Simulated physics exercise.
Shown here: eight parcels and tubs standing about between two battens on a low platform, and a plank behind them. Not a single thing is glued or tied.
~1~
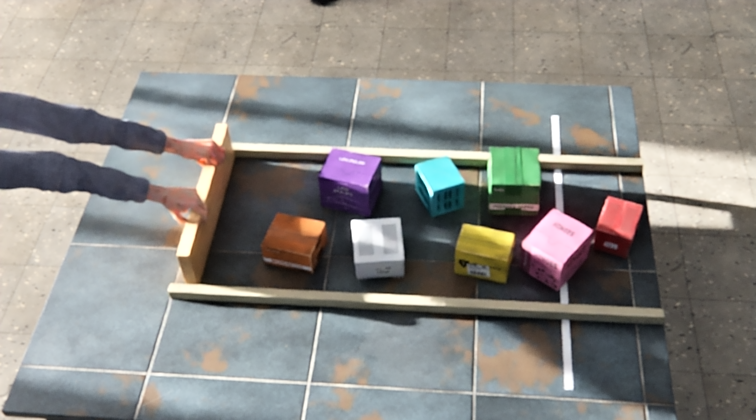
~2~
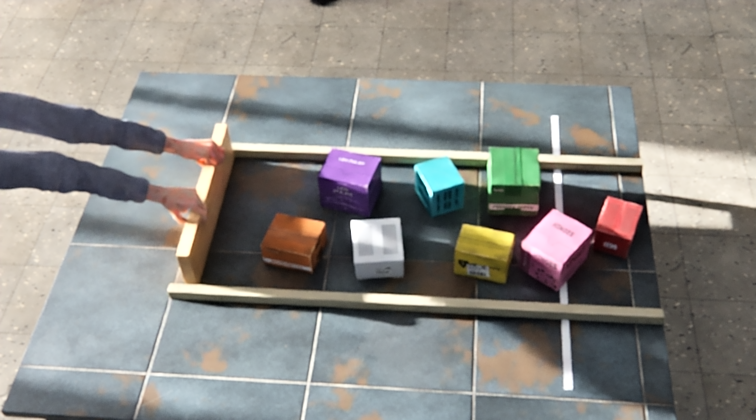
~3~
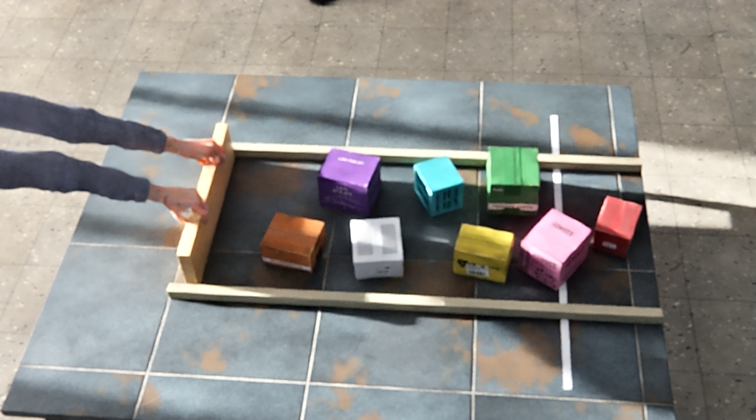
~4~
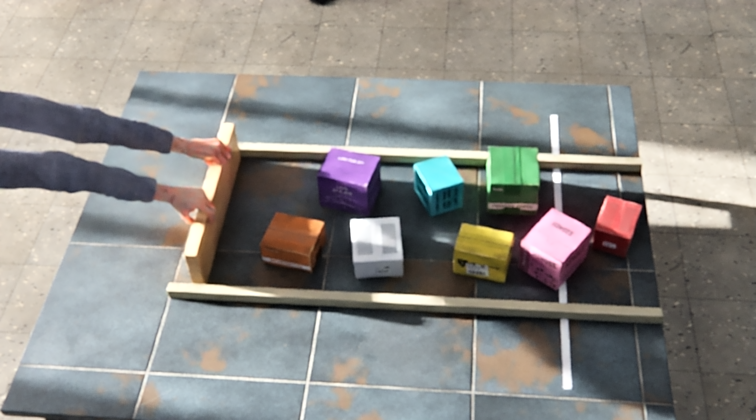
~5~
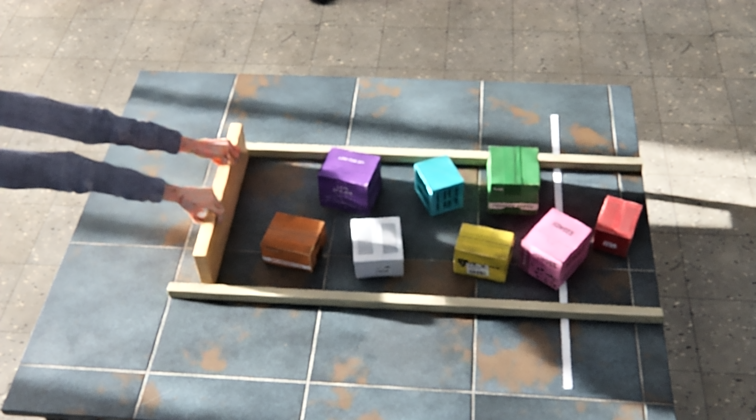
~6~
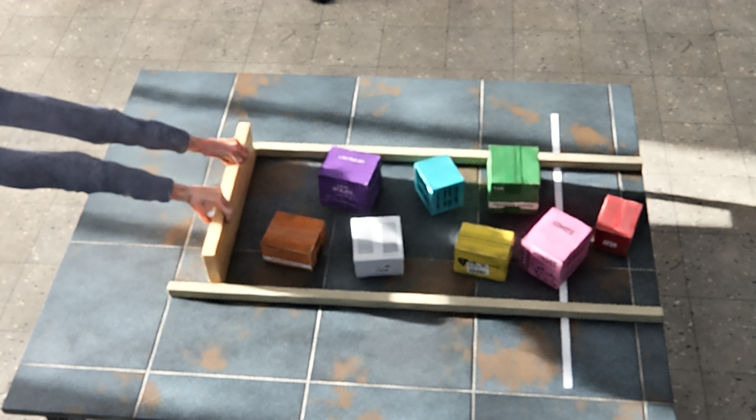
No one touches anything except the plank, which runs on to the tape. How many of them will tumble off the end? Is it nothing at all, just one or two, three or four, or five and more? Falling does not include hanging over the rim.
It is three or four.
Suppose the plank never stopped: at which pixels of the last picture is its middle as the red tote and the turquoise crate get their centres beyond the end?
When the red tote crosses, the middle is near (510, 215); when the turquoise crate crosses, near (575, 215).
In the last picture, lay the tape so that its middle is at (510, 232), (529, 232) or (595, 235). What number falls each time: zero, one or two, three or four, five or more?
Taking the places in the order asked: One or two, then 3 or 4, then at least five.
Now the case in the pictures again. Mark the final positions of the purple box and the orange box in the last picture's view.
The purple box comes to rest at (588, 186), and the orange box comes to rest at (590, 251).
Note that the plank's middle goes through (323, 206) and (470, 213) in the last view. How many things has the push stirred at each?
The counts are 3 and 8.
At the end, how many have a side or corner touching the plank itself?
It's touching 2 at the end.
Early on, none off yet; red tote at rest near (617, 226); pink box at rest near (555, 248); green box at rest near (513, 180).
A while later, none off yet; red tote travelled a little near (626, 221); pink box travelled about its own width near (632, 259); green box travelled about its own width near (563, 182).
Finally, the number that fall off is three or four; lost, yellow parcel, green box, pink box and red tote.
